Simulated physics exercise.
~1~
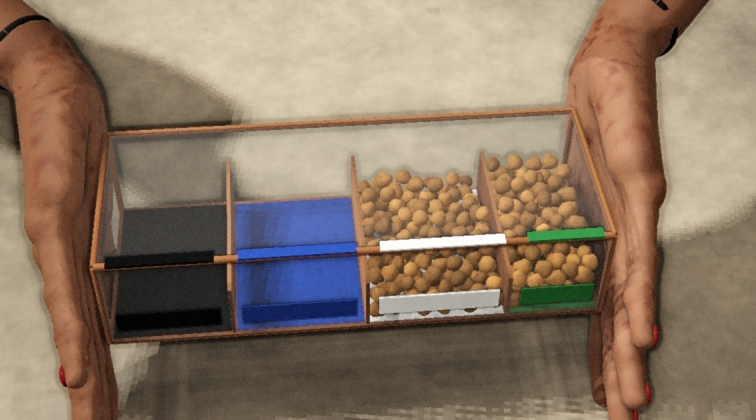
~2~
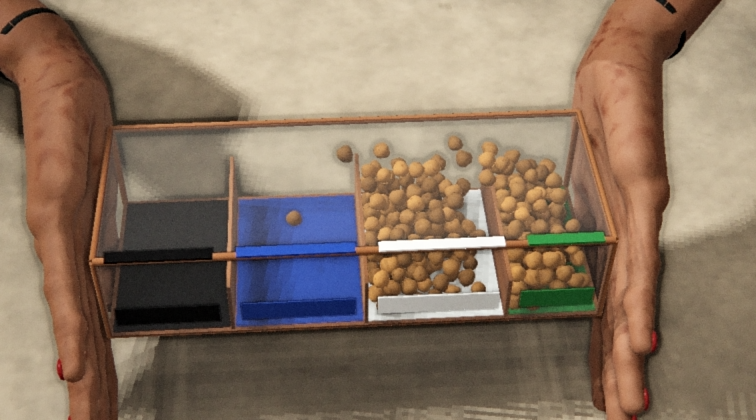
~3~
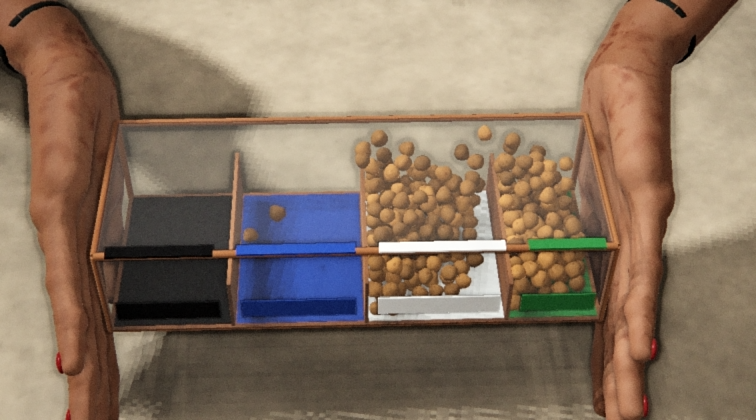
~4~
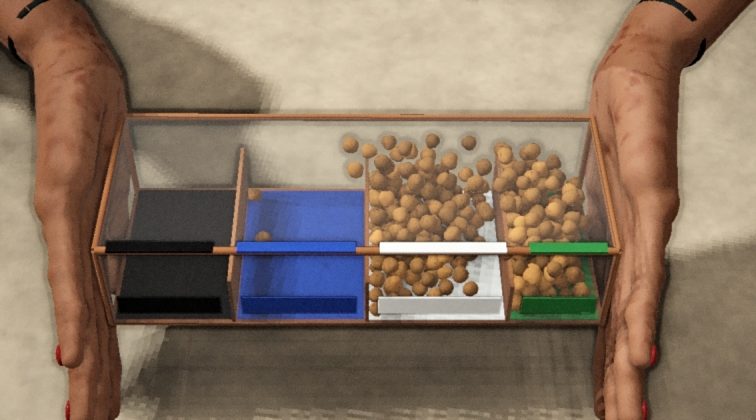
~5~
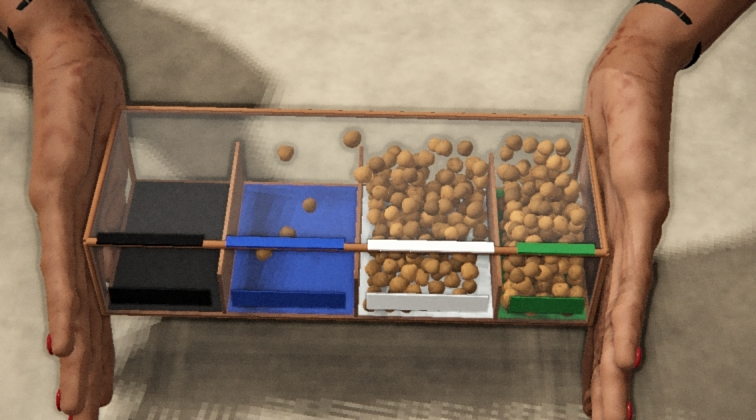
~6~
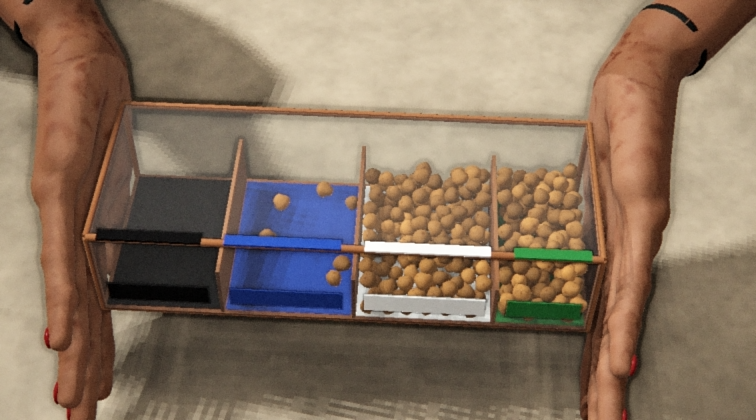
On a pale surface, two hands shaking a clear-lidded divided box, a few chickpeas hopping from white into blue, most staying right.
